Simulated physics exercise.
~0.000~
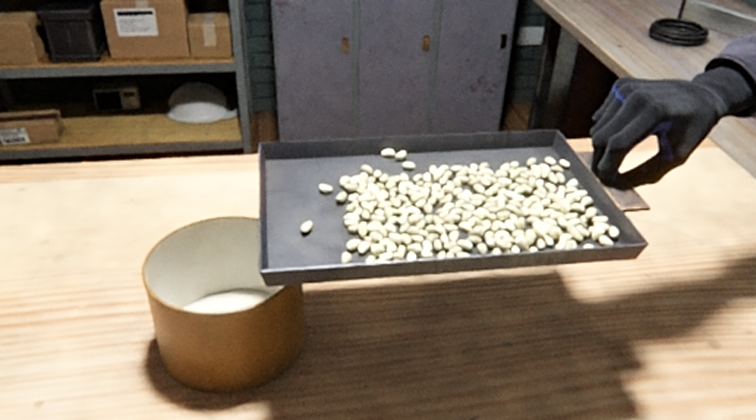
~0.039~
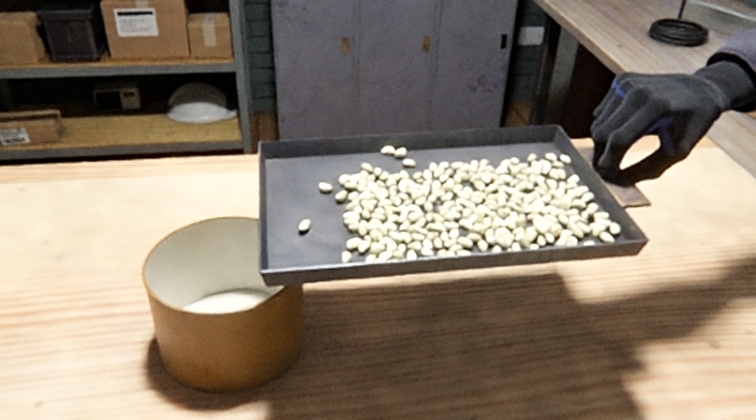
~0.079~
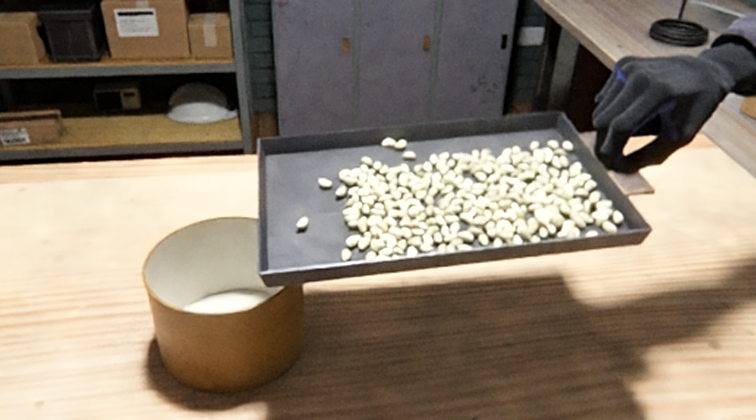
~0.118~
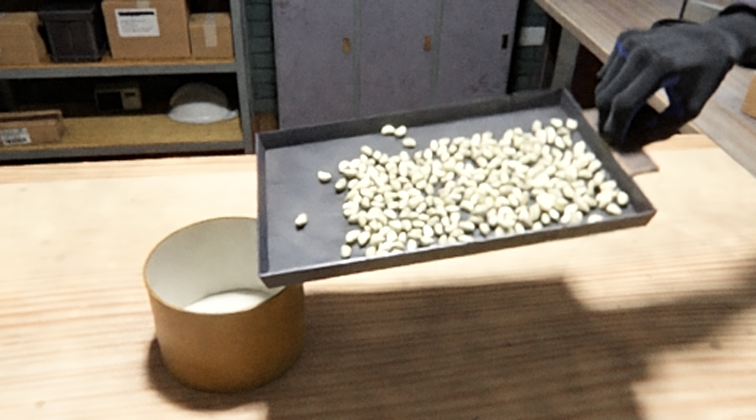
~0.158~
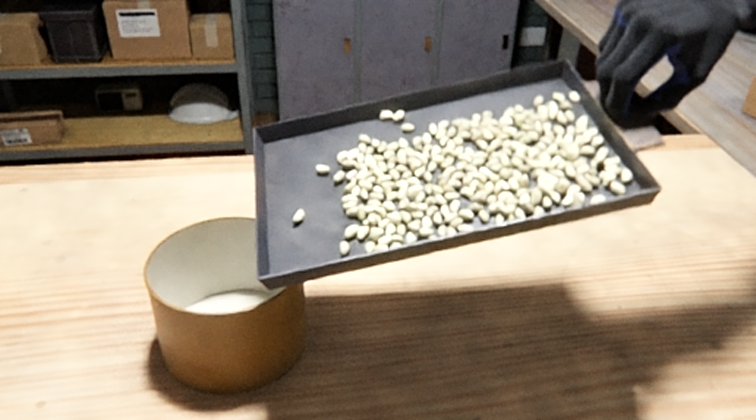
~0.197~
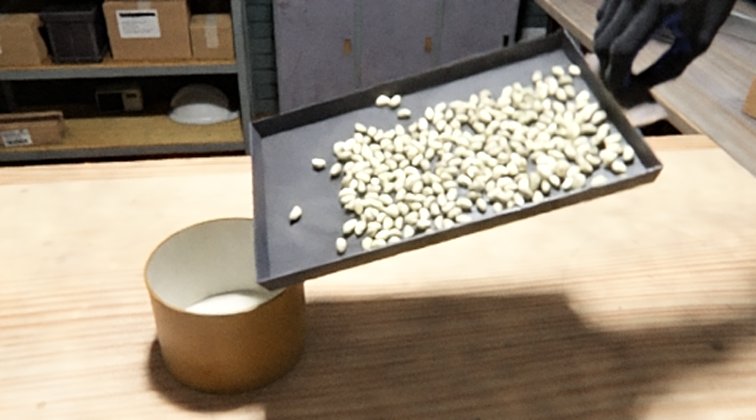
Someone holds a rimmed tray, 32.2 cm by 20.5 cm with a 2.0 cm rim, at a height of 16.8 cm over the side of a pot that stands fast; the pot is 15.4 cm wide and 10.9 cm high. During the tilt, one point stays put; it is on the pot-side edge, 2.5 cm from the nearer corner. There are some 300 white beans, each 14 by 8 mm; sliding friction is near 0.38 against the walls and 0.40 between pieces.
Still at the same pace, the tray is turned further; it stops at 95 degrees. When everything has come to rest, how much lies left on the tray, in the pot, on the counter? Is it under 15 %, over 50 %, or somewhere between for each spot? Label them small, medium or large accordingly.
Left on the tray - small, pot - small, counter - large.
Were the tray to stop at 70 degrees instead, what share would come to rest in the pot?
The pot would get around 0 per cent.
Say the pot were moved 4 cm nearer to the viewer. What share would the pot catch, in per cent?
Expect something close to 20 per cent.
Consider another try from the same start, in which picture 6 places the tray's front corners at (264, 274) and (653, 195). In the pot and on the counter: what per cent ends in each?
You'd end with pot at 5 and counter at 95.
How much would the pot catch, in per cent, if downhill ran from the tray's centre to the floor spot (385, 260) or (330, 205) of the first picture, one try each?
0 and 70 %.
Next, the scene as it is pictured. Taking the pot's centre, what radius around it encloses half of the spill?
About 20 cm from the centre.
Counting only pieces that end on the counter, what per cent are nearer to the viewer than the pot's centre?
Some 100 per cent.
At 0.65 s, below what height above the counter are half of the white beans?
About 18 centimetres.
Then, at 0.47 s, tilt 57 degrees; the tray holds 100 %, the pot 0 %.
After 0.65 s, tilt 82 degrees; the tray holds 70 %, the pot 0 %.
Then, at 0.95 s, tilt 95 degrees; the tray holds 0 %, the pot 0 %.
At rest (2.2 s), tray 0 %, pot 0 %, counter 100 %.
